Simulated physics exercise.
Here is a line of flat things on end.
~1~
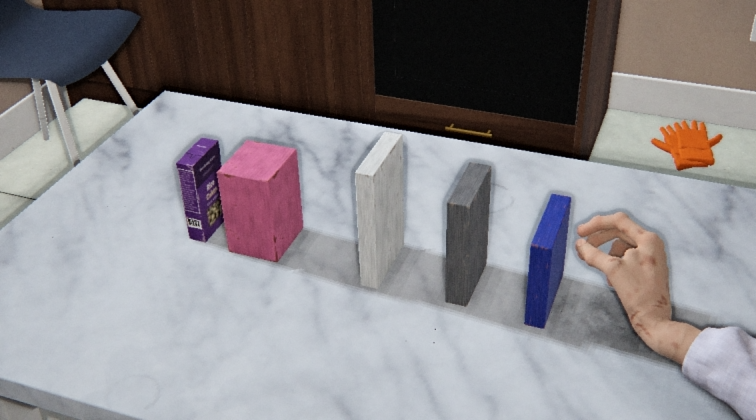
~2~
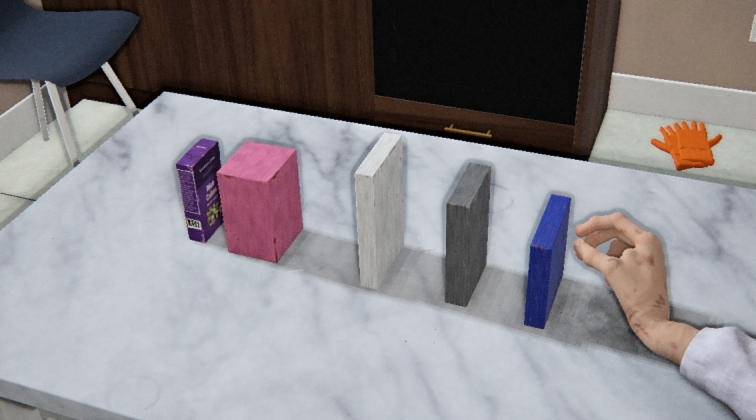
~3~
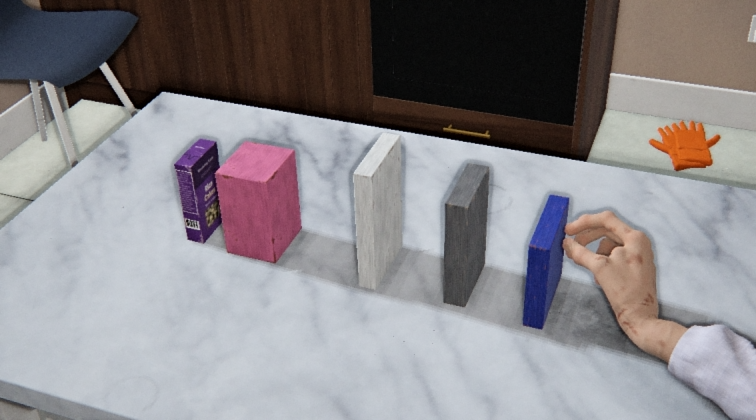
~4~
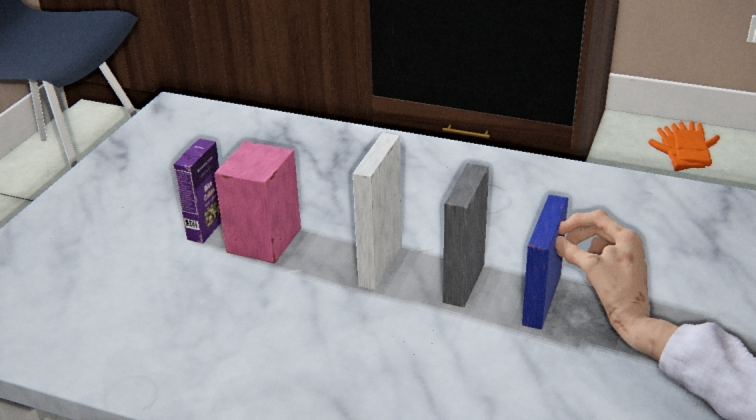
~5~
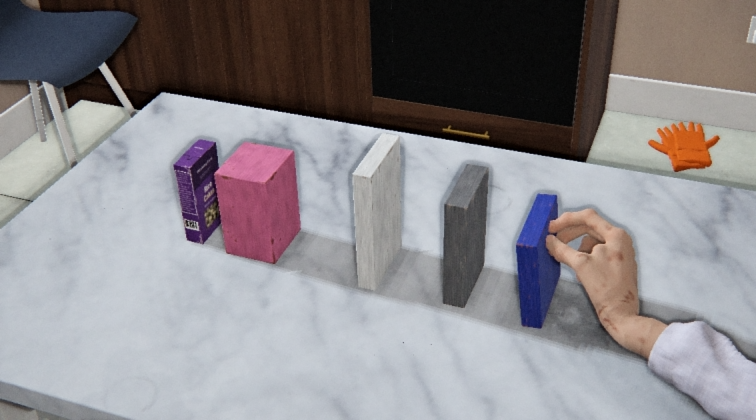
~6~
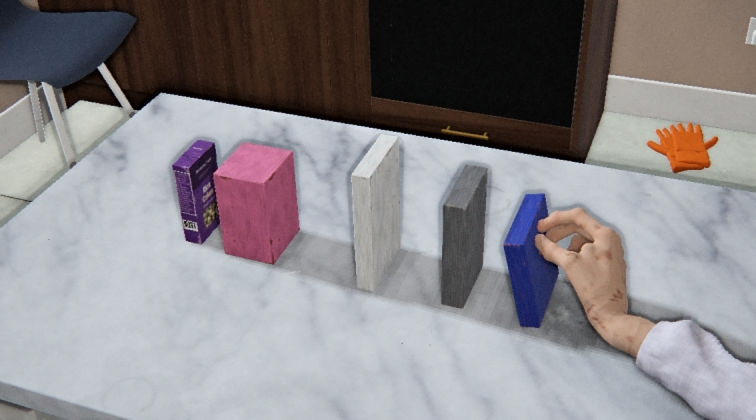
On a marble tabletop, a purple box and pink, white, grey and blue blocks stand in a line from left to right; a hand at the right moves in, touches the blue one and pushes it into a slight leftward tilt.
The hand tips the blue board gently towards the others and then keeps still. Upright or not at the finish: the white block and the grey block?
The white block tips over and the grey block tips over.
Then, 0.30 s after the last picture, blue board 47° over; grey block tipped 11° from how it was near (452, 233).
Then, 0.50 s after the last picture, blue board 67° over; grey block tipped 43° from how it was near (419, 235); white block tipped 13° from how it was near (363, 210).
Then, 0.70 s after the last picture, blue board 73° over; grey block tipped 68° from how it was near (400, 247); white block tipped 53° from how it was near (324, 218); pink block tipped 10° from how it was.
Then, 1.90 s after the last picture, blue board 74° over; grey block tipped 70° from how it was near (397, 247); white block tipped 56° from how it was near (321, 219); pink block tipped 16° from how it was.
At rest, tipped over on the table, grey block and white block; left askew, pink block. Seen from the same camera at the end, white block near (319, 220), grey block near (396, 246).
